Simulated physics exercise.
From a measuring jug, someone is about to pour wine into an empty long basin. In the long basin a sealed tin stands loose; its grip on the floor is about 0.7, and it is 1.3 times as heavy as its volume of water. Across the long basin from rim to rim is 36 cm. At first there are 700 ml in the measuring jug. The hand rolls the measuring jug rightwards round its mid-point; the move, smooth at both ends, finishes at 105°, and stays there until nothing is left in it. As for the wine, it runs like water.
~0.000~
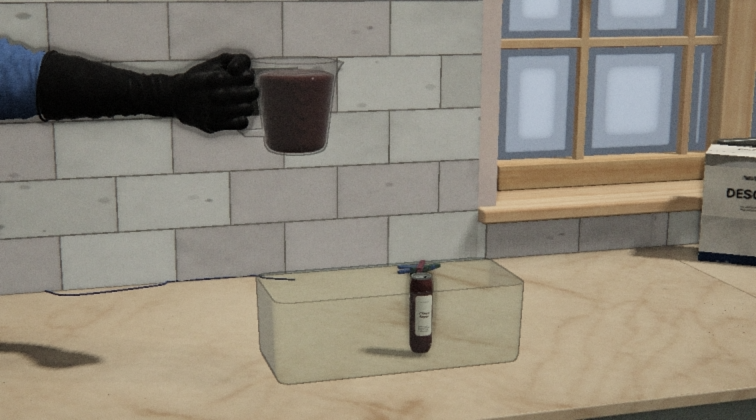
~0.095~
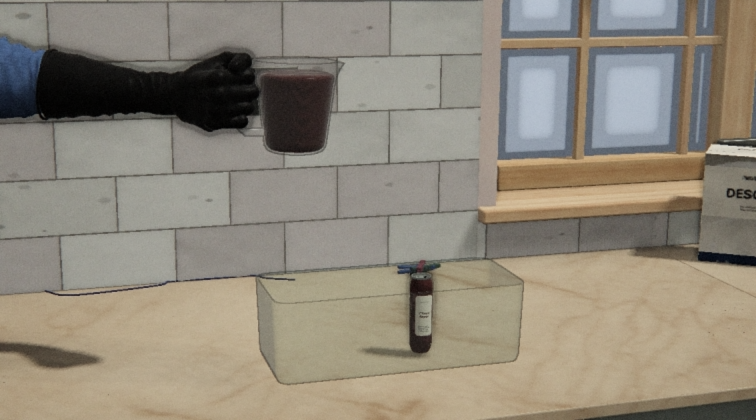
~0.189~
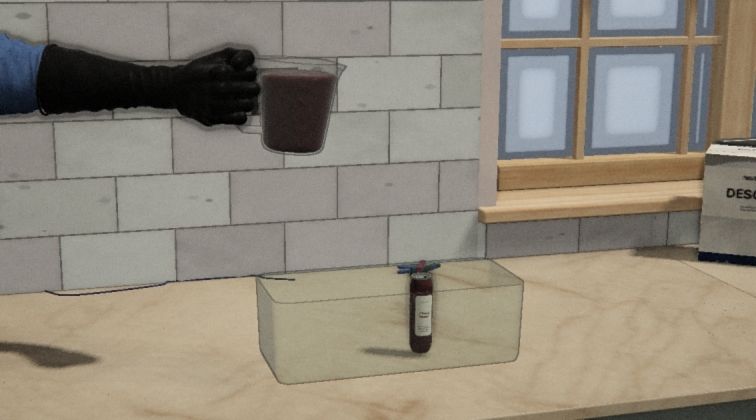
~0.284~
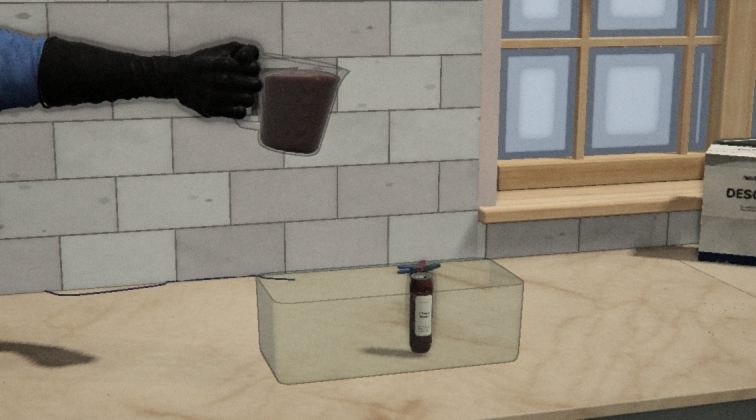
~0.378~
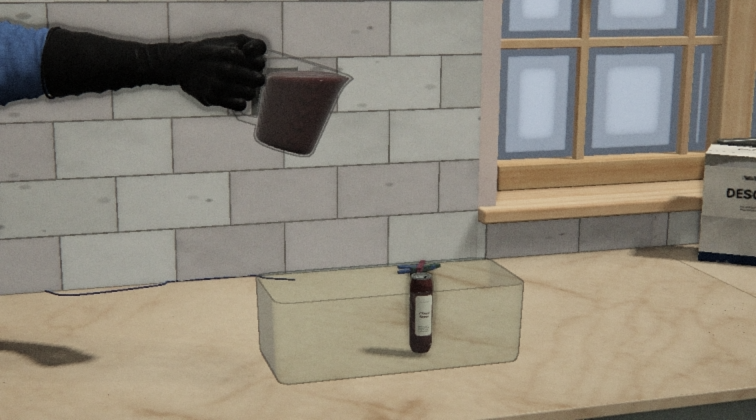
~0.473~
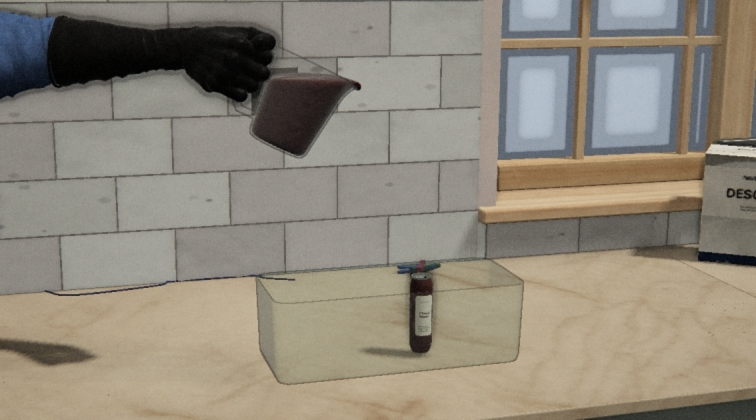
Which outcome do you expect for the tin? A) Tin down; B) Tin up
Tin down.
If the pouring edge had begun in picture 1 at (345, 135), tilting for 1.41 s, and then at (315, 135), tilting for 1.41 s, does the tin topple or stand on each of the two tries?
Run one: It does not tip. Run two: It does not tip.
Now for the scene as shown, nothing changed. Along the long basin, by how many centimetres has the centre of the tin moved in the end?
7.0 cm.
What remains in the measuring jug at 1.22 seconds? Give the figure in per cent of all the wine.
I'd say some 14 per cent remains.
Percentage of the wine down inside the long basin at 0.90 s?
About 10%.
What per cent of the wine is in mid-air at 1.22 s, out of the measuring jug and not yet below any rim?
24 per cent or so.
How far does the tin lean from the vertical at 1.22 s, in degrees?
About 0 degrees from upright.
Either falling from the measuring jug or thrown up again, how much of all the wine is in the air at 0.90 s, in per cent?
At that moment, about 28 percent.
After 0.90 s the tilt is 75° and 61 per cent is still to pour; the tin stands where it began.
After 1.22 s the tilt is 100° and 13 per cent is still to pour; the tin stands where it began.
After 1.55 s the tilt is 105° and 0 per cent is still to pour; the tin lies on its side.
After 1.91 s the tilt is 105° and 0 per cent is still to pour; the tin lies on its side.
In the end the tin lies on its side.
